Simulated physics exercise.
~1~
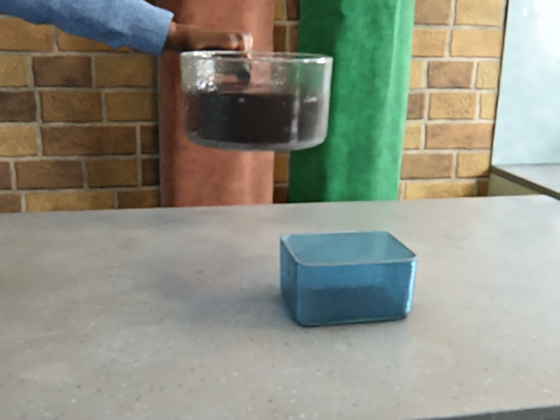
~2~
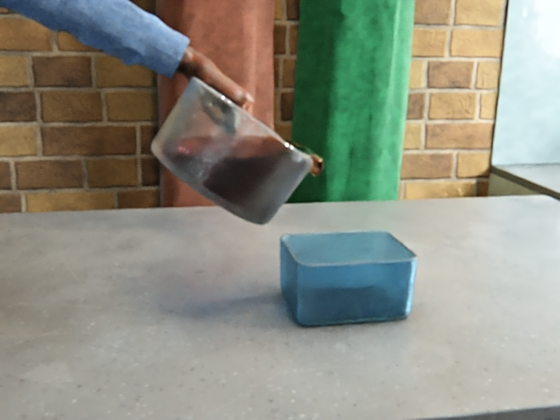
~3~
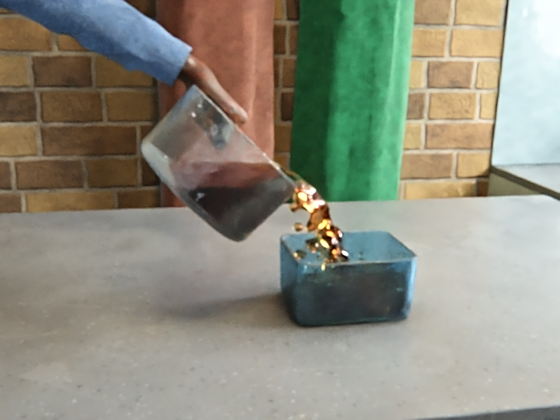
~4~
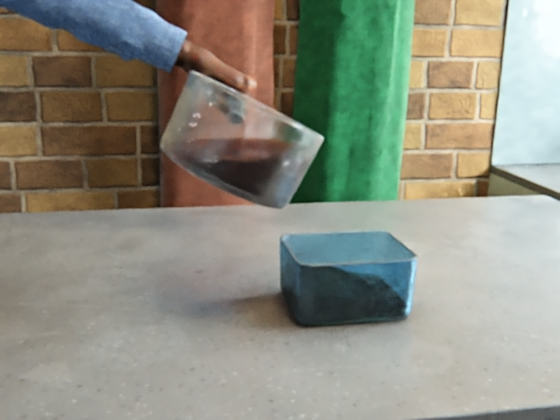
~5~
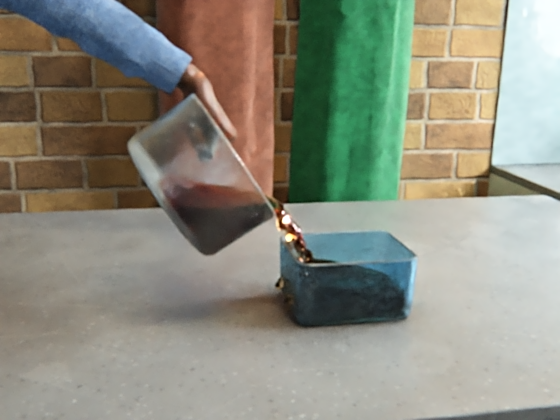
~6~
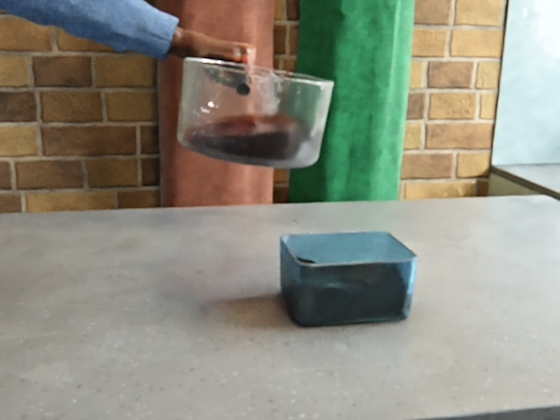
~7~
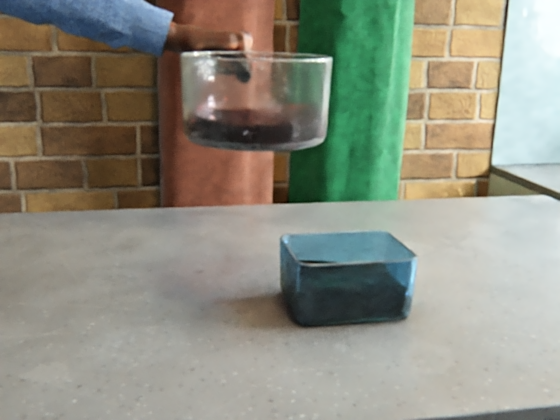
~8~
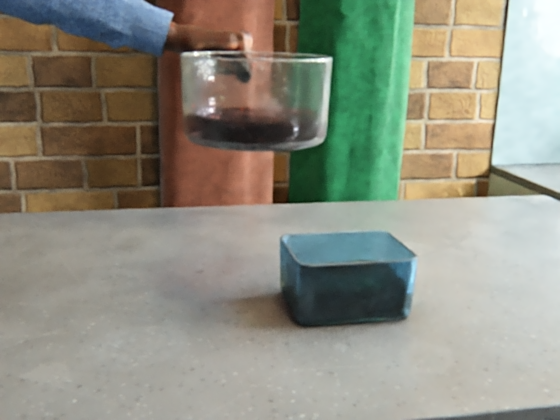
The clip opens with a hand in a blue sleeve holding a clear, round vessel of dark liquid above and to the left of an empty blue box on a grey work surface. The hand tips the vessel down to the right, and a glinting, coppery stream falls into the box. It then eases the vessel partly back, and the stream stops. Next it tilts the vessel again, more steeply, sending a second stream over the box's left side. Finally the hand levels the vessel and holds it still, with some dark liquid left inside and more in the box.
